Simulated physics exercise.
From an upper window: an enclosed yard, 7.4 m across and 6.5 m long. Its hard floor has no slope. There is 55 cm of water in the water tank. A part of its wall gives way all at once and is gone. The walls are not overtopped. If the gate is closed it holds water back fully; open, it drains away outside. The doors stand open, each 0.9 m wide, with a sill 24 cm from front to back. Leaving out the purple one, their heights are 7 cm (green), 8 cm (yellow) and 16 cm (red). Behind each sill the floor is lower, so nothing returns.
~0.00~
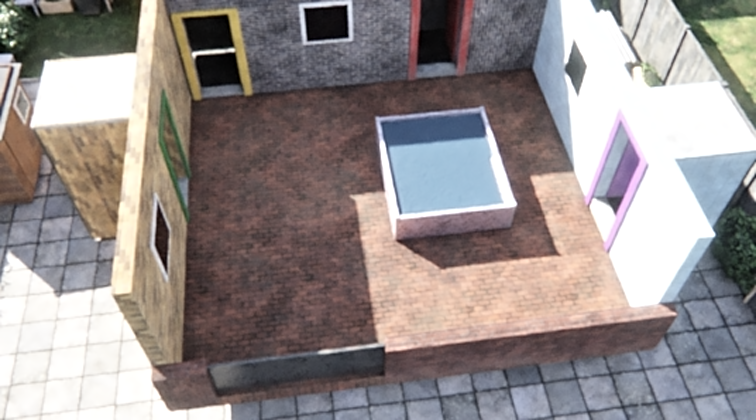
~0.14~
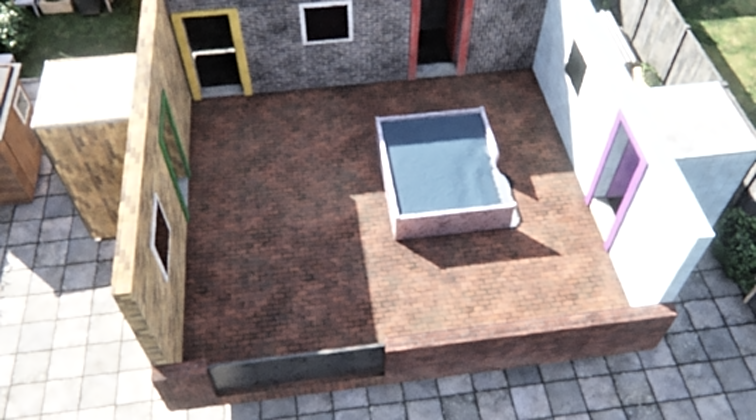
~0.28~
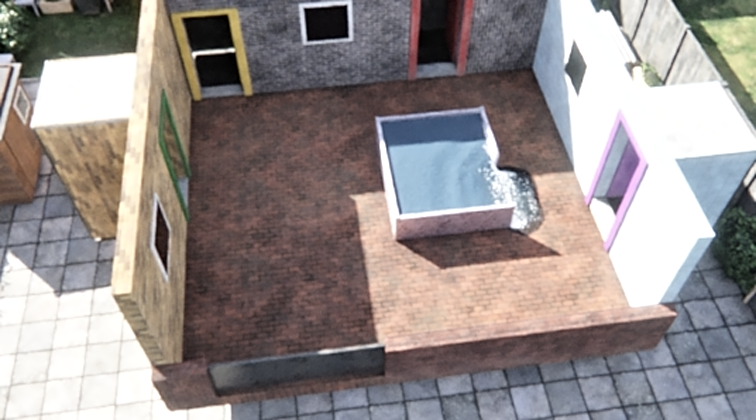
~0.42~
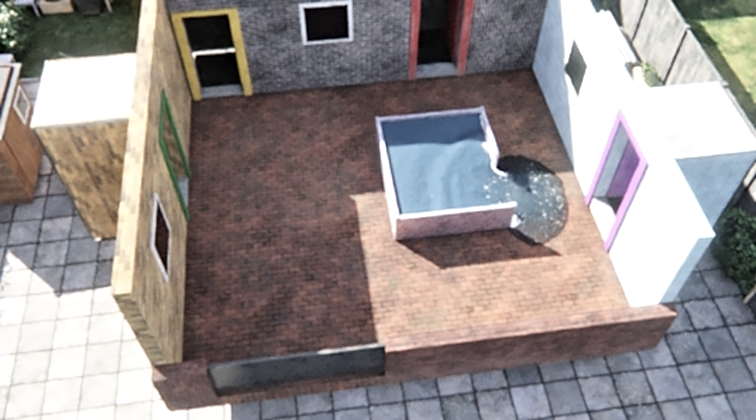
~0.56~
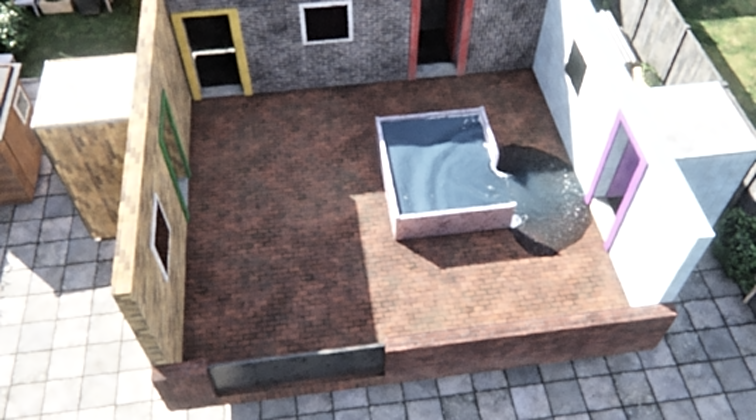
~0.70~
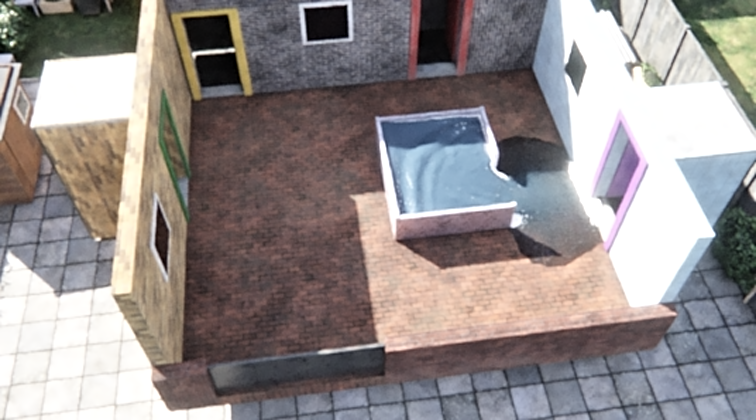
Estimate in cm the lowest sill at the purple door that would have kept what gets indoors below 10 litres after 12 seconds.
Close to 30 cm is just enough.
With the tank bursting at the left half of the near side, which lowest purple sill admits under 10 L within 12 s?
Then roughly 4.5 cm.
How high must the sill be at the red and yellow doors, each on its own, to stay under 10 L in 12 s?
Roughly 6.5 cm at red and 5.5 cm at yellow.
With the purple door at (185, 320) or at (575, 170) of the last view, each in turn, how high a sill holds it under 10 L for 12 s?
About 7.0 and 29 cm.
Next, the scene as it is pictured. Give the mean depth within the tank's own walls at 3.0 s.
About 28 cm.
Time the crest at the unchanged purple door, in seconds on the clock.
At about 1.8 s.
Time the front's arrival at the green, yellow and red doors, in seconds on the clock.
Arrival: Green 7.0 s, yellow 5.5 s, red 3.0 s.
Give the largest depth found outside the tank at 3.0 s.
Roughly 32 cm.
After 1.4 s water covers 10 % of the floor, deepest (37 cm) near (575, 195); 31 cm at the purple door, 4 litres in over its 25 cm sill.
After 3.0 s water covers 30 % of the floor, deepest (32 cm) near (640, 329); 24 cm at the purple door, 33 litres in over its 25 cm sill.
After 12.0 s water covers 100 % of the floor, deepest (10 cm) near (278, 97); 7 cm at the purple door, 34 litres in over its 25 cm sill.
At the purple door as built, the water arrived by 0.7 s and peaked near 33 cm at 1.8 s.
With a sill of 26 cm, 27 litres would have come in within the 12 s; with 35 cm, 1 litre. So under 10 litres takes about 30 cm.
